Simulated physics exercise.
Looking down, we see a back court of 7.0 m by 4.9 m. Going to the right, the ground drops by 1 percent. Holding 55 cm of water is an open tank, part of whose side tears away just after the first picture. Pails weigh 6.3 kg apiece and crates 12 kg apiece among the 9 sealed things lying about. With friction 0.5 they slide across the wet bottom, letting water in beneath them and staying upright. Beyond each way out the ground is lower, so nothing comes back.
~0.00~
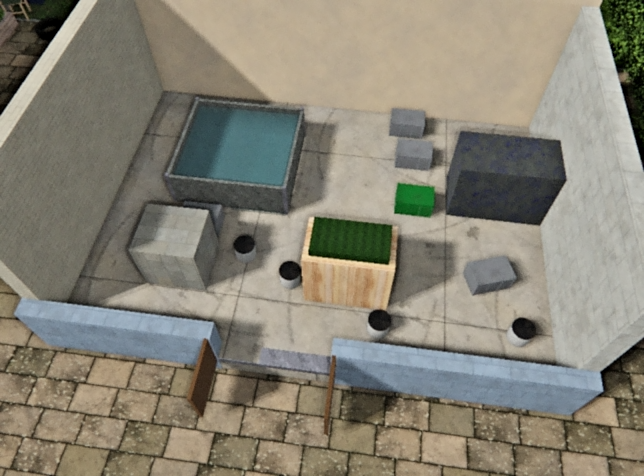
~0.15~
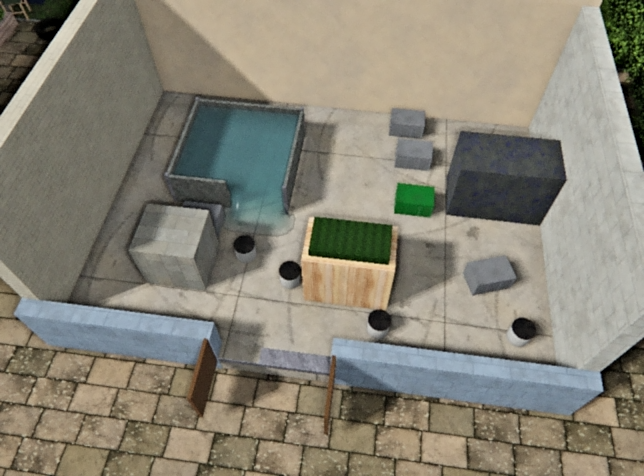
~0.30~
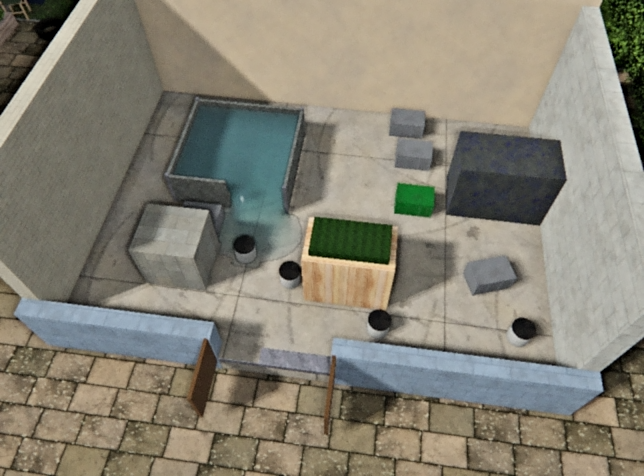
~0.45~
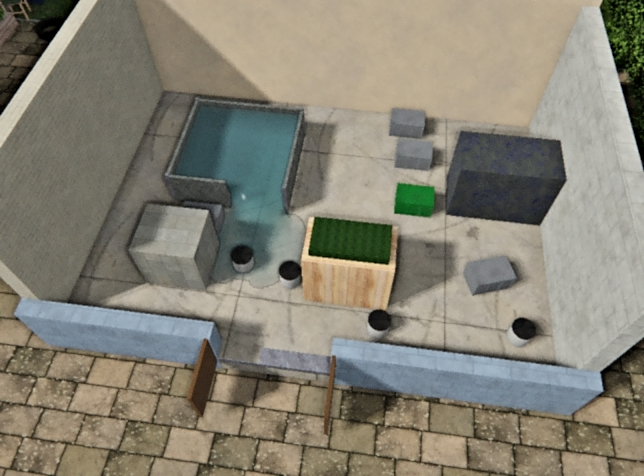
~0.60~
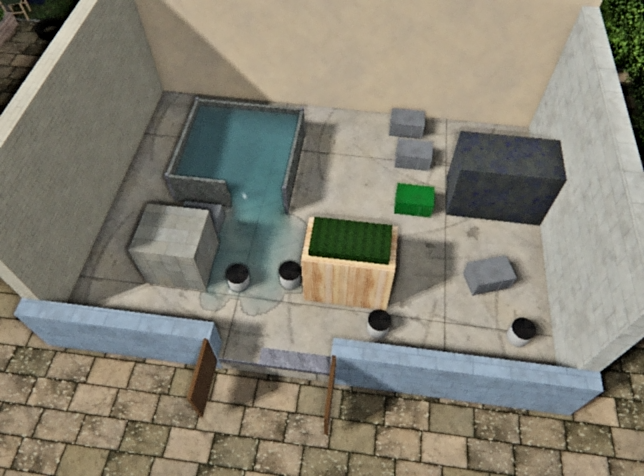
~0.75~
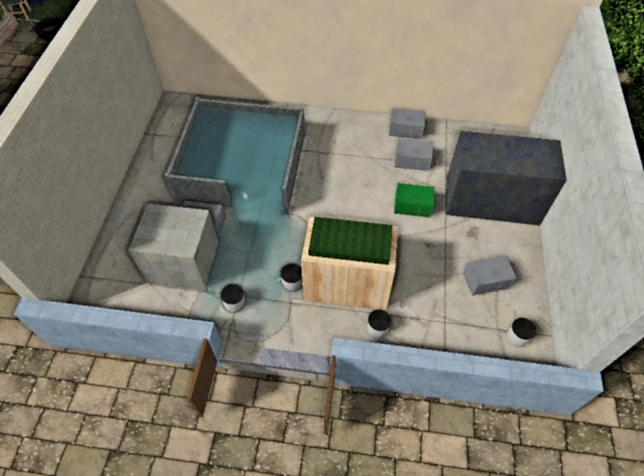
Water pouring from a broken tank wall and spreading across a walled courtyard floor, pushing one dark-topped pot toward the front.
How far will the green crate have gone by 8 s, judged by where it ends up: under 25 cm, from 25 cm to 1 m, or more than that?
It remains in place.
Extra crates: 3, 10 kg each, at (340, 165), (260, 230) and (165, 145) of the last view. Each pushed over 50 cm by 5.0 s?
In turn: Short of it, past it, under.
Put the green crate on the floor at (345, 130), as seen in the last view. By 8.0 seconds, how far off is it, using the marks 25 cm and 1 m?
Put there, it remains roughly in place.
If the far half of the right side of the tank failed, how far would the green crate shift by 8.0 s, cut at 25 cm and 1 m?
After that, the green crate is washed away.
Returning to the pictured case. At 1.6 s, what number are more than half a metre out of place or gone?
2.
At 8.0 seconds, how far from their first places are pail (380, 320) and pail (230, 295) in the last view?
In turn: 0 cm, gone out.
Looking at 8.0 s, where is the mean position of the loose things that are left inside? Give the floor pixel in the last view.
Mean position: Approximately (400, 231).
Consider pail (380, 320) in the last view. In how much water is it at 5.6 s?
I'd say some 1 cm.
After 1.6 s the green crate is near (415, 194), 0.0 m from its start, aground; 2 of 9 are out; 0 afloat.
After 3.6 s the green crate is near (415, 194), 0.0 m from its start, aground; 2 of 9 are out; 0 afloat.
After 5.6 s the green crate is near (415, 194), 0.0 m from its start, aground; 2 of 9 are out; 0 afloat.
After 8.0 s the green crate is near (415, 194), 0.0 m from its start, aground; 2 of 9 are out; 0 afloat.
